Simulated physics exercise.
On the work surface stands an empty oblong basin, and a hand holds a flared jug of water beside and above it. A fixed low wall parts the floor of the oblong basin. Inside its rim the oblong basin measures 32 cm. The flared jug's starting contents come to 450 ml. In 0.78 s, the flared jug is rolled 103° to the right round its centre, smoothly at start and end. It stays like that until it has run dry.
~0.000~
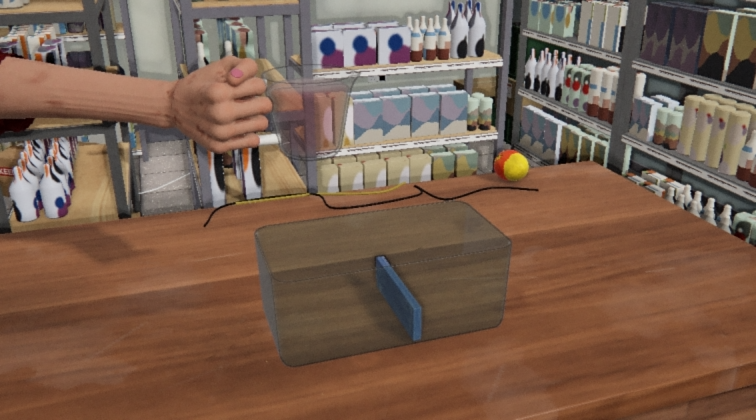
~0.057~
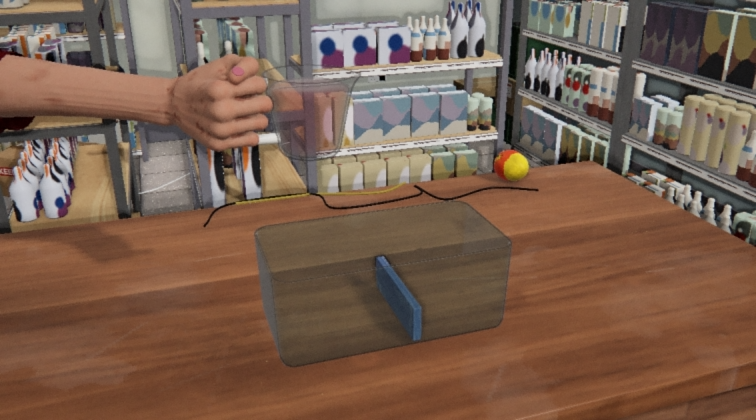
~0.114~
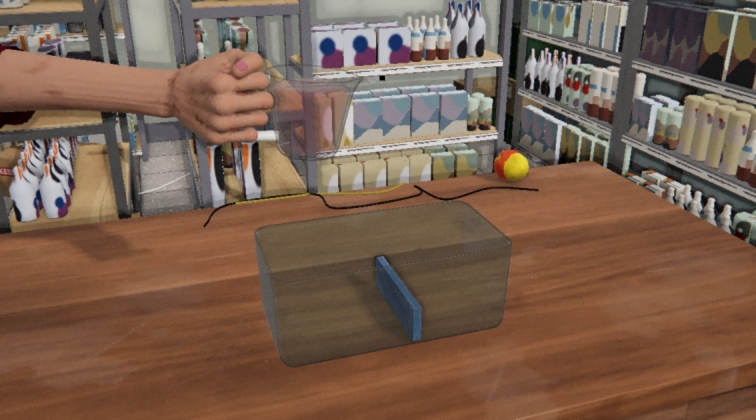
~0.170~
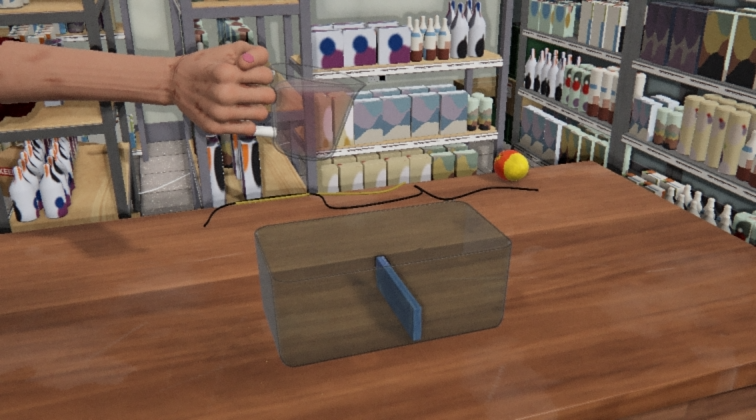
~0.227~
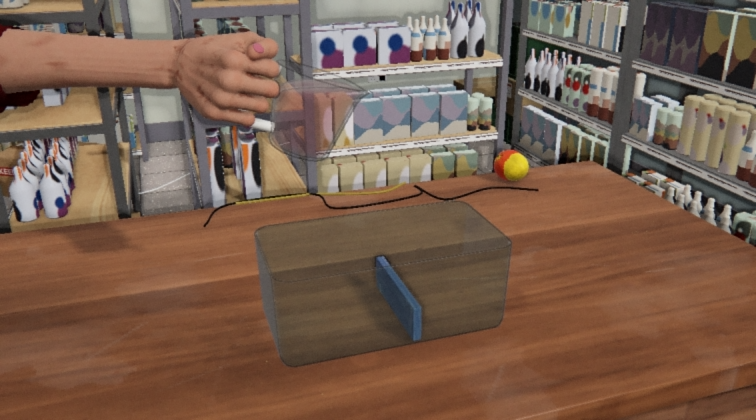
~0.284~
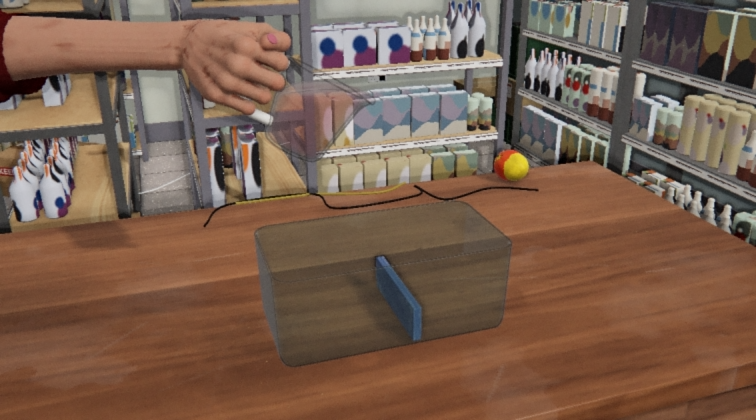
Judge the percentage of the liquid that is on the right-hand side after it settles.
My estimate is 82 %.
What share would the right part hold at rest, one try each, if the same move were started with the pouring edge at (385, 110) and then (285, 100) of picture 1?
It comes to 95 per cent, and then 5 per cent.
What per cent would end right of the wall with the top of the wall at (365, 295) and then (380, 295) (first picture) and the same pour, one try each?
90 in a hundred, followed by 85 in a hundred.
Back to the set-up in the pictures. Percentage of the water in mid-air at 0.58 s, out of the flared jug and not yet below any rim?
Around 36 in a hundred.
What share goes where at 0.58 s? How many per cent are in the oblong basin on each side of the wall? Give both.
Left side near 0, right side near 18.
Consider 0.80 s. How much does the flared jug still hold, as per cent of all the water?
I'd say some 6 per cent remains.
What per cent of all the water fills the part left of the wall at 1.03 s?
Left share: Approx. 16 %.
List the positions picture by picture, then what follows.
It leans 0°; its right rim is at (360, 72); the water meets the walls at (267, 88) and (347, 82); the oblong basin's rim runs from (263, 255) to (488, 222); the wall's top is at (397, 282), in the first frame.
It leans 1°; its right rim is at (361, 73); the water meets the walls at (267, 88) and (348, 83), in the second frame.
It leans 5°; its right rim is at (363, 77); the water meets the walls at (270, 87) and (349, 84), in the third frame.
It leans 12°; its right rim is at (366, 83); the water meets the walls at (273, 87) and (353, 85), in the fourth frame.
It leans 20°; its right rim is at (369, 91); the water meets the walls at (275, 90) and (361, 87), in the fifth frame.
It leans 30°; its right rim is at (371, 102); the water meets the walls at (278, 94) and (361, 93); 2 per cent is over the edge, in the sixth frame.
Then, 0.58 s in, the tilt is 88° and 46 per cent is still to pour, 0 is left of the wall and 18 right of it.
Then, 0.80 s in, the tilt is 103° and 6 per cent is still to pour, 8 is left of the wall and 71 right of it.
Then, 1.03 s in, the tilt is 103° and 0 per cent is still to pour, 16 is left of the wall and 82 right of it.
Then, 1.28 s in, the tilt is 103° and 0 per cent is still to pour, 17 is left of the wall and 82 right of it.
Finally, 17 per cent lies left of the wall, 82 right of it and 2 outside.
